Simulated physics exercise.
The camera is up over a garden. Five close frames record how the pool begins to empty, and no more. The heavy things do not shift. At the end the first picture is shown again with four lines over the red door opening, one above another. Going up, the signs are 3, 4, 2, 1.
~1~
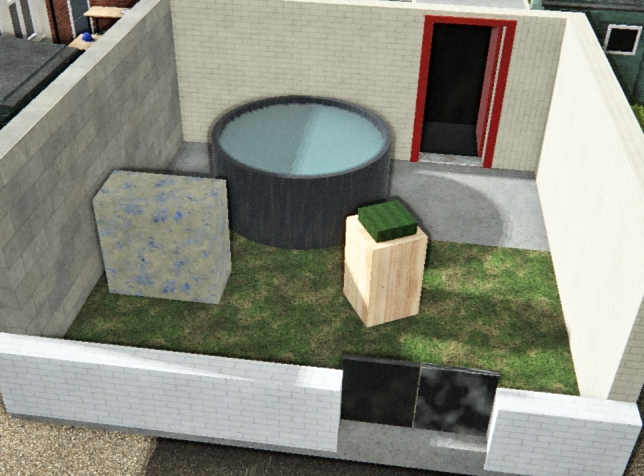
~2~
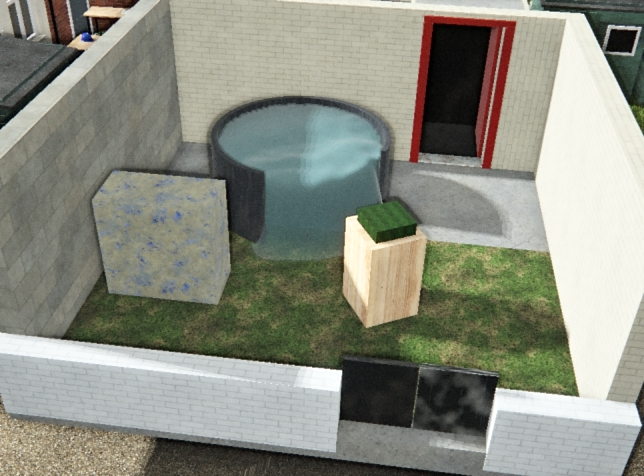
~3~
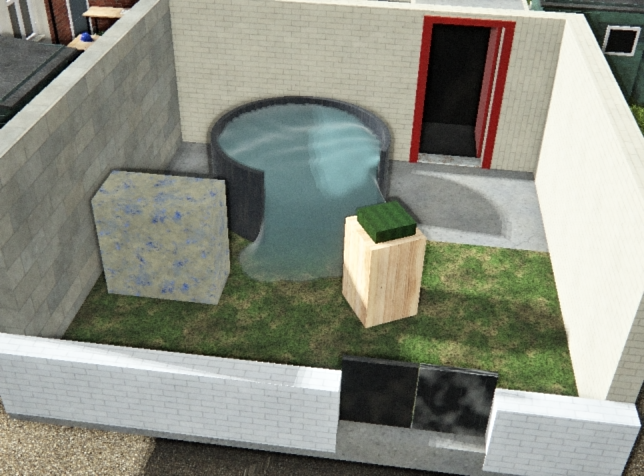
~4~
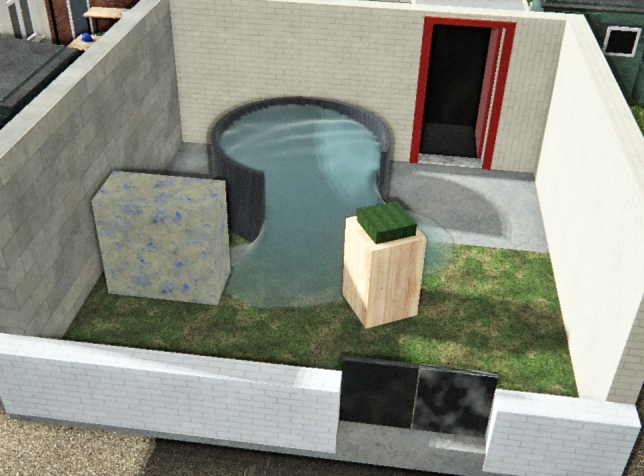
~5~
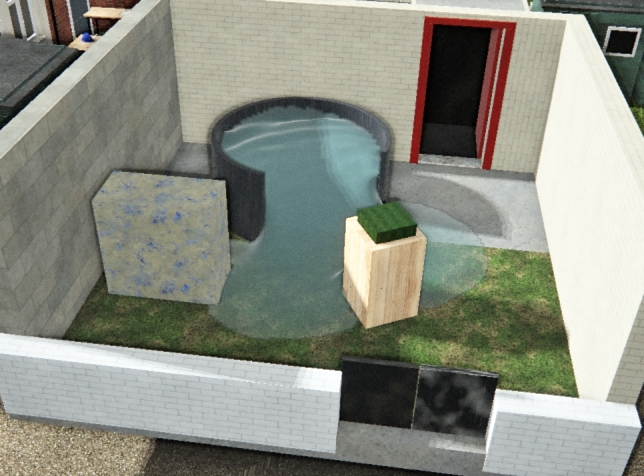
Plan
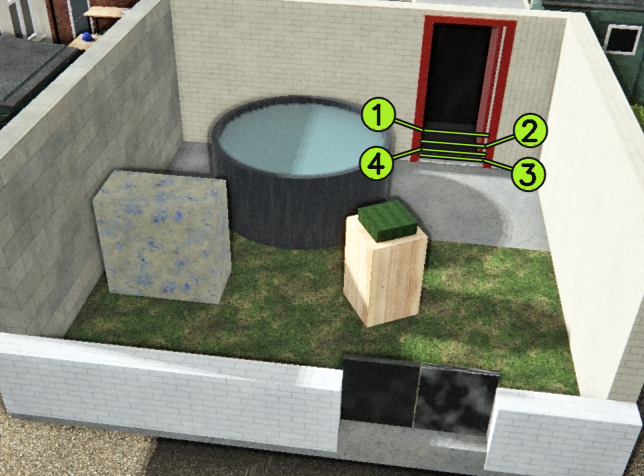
In a walled garden, the front of a round, dark pool opened up and water poured out onto the grass, spreading forward and around the wooden block with the green top.
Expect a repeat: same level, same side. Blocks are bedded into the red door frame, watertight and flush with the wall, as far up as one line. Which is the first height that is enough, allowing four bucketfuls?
Height 4.
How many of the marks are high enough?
Three.
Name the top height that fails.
It is 3.
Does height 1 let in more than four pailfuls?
No, that is safe.
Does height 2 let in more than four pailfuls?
No, that is safe.
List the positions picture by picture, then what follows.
In the first picture, water in the pool at rest, its middle at (302, 139); foot of the red doorway at (450, 164); shut gate at (419, 375).
In the second picture, front seen at (259, 246), 2 % of the ground wet.
In the third picture, front seen at (261, 273), 7 % of the ground wet.
In the fourth picture, front seen at (238, 293), 14 % of the ground wet.
In the fifth picture, front seen at (219, 314), 22 % of the ground wet.
On the marked copy, 1 at (455, 132); 2 at (453, 143); 3 at (451, 157); 4 at (452, 151); from the bottom up 3, 4, 2, 1.
With 1, nothing gets over.
With 2, nothing gets over.
With 3, about 10 bucketfuls get in.
With 4, a splash gets over, under a bucket.
